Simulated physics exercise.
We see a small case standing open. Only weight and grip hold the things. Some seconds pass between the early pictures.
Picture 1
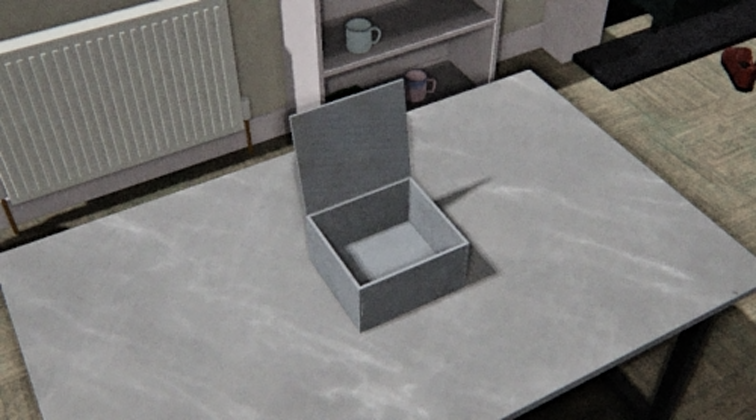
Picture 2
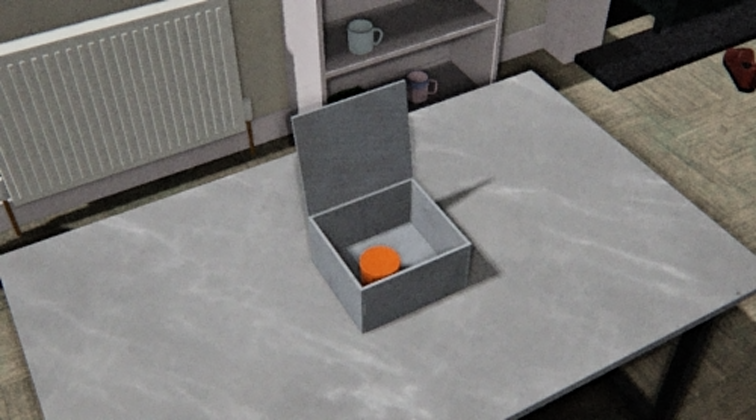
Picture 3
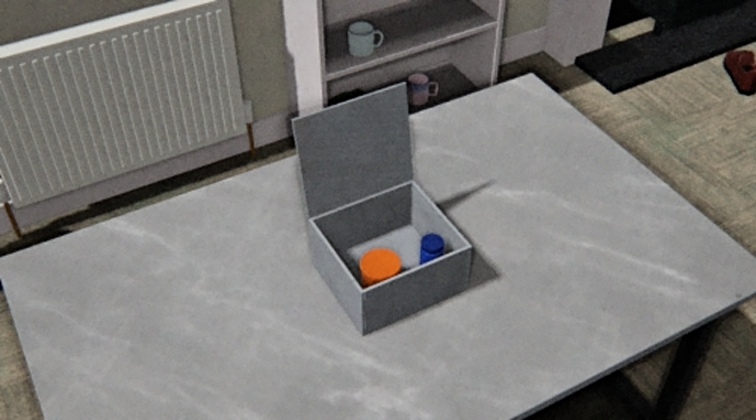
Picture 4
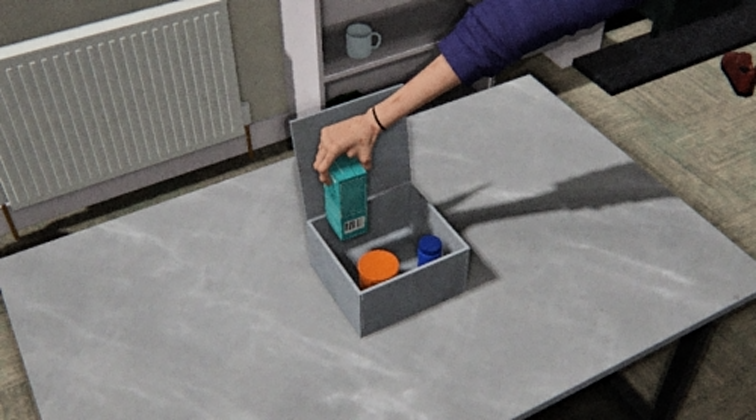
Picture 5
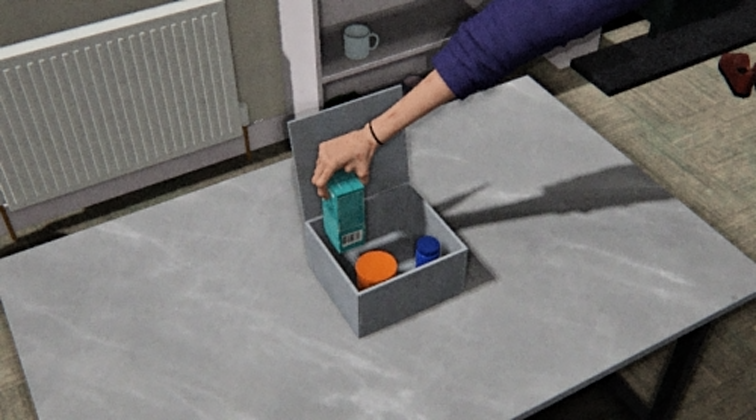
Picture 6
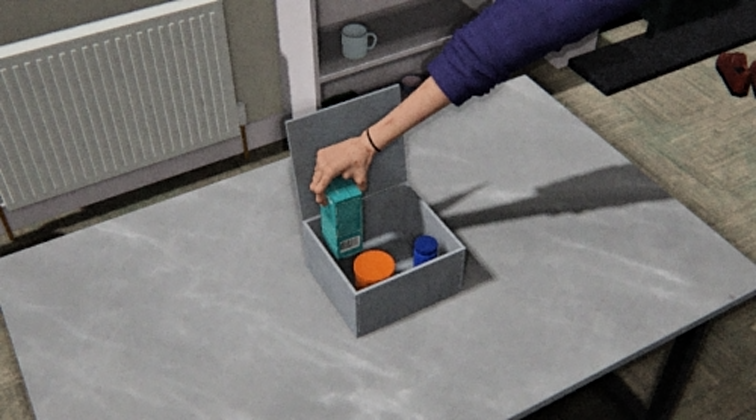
An orange tin and then a blue container appear in an open gray case on a table, after which a hand lowers a turquoise carton into the case's left side, still gripping its top.
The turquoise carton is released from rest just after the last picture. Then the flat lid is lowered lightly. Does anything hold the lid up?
It is held up.
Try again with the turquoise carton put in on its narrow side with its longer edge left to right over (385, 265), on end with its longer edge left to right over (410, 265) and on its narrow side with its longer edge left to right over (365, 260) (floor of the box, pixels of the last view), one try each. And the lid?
First, it closes; second, it shuts flat; third, it shuts flat.
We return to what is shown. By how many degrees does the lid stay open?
About 45°.
Then, 0.30 s on from there, turquoise carton shifted about its own width near (342, 244).
Then, 1.30 s on from there, lid 82° above the rim; turquoise carton shifted about its own width near (342, 244).
Then, 1.60 s on from there, lid 59° above the rim; turquoise carton shifted about its own width near (343, 245).
Then, 3.30 s on from there, lid 49° above the rim; turquoise carton turned 4° from how it was put near (344, 246).
In the end, lid 46° above the rim; moved from the start, turquoise carton; the other 2 unmoved. At the end, from the last picture's camera, turquoise carton near (345, 247).
